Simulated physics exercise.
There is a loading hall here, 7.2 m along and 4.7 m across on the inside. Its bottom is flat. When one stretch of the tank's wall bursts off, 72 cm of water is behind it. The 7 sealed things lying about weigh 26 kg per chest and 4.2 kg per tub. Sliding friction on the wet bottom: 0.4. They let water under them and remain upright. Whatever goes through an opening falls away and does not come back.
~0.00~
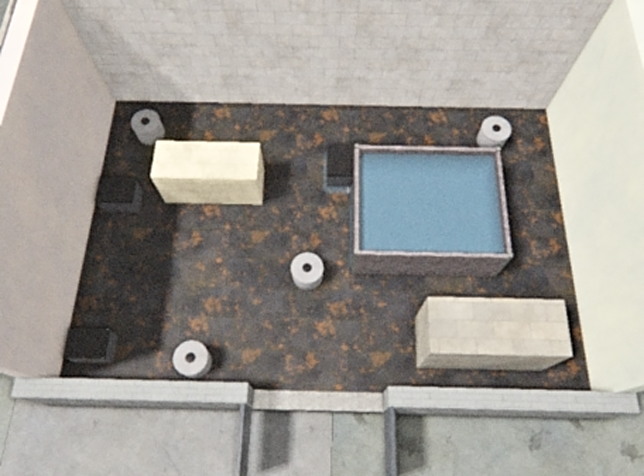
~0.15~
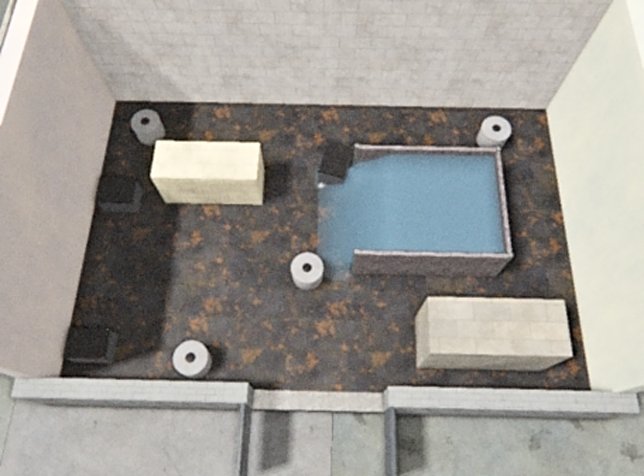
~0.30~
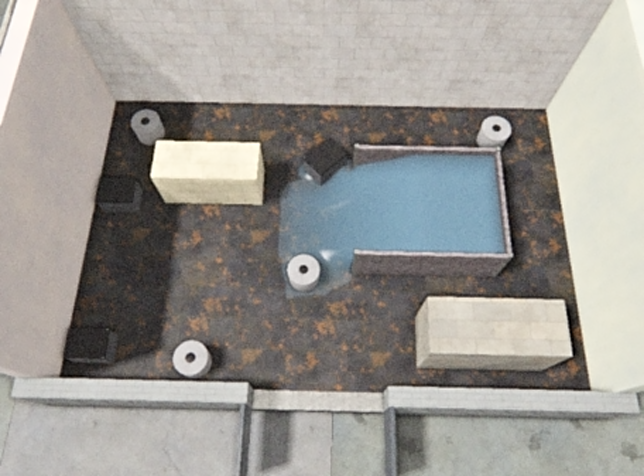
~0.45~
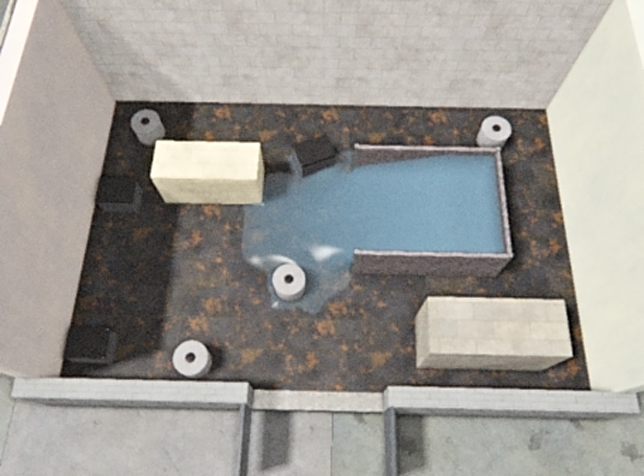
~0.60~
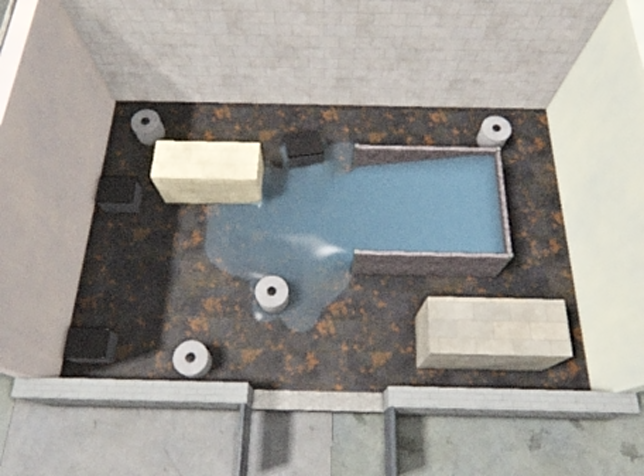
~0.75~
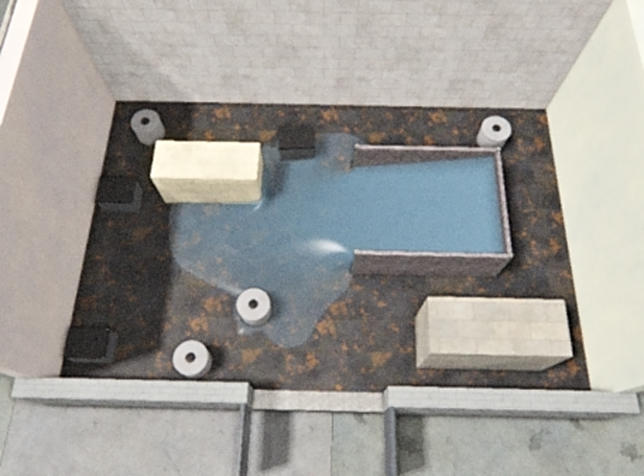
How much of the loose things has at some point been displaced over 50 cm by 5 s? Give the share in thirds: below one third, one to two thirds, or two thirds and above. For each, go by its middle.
Plenty, two in three or more.
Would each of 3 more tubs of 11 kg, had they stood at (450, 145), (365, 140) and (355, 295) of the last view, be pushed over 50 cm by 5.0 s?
Respectively: A smaller shift, a smaller shift, a smaller shift.
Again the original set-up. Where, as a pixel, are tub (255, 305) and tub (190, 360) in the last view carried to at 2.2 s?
Somewhere about (131, 332) and (116, 364).
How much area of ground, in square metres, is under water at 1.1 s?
The covered patch comes to about 13 m2.
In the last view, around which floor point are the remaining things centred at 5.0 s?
Roughly at (278, 210).
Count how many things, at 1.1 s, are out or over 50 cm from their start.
My count gives 2.
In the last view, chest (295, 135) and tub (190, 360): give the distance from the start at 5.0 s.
In turn: 140 cm, 200 cm.
After 1.1 s 2 of 7 are over 50 cm from their spots; 0 afloat.
After 2.2 s 4 of 7 are over 50 cm from their spots; 3 afloat.
After 3.5 s 4 of 7 are over 50 cm from their spots; 5 afloat.
After 5.0 s 6 of 7 are over 50 cm from their spots, and 6 have been at some point; 5 afloat.
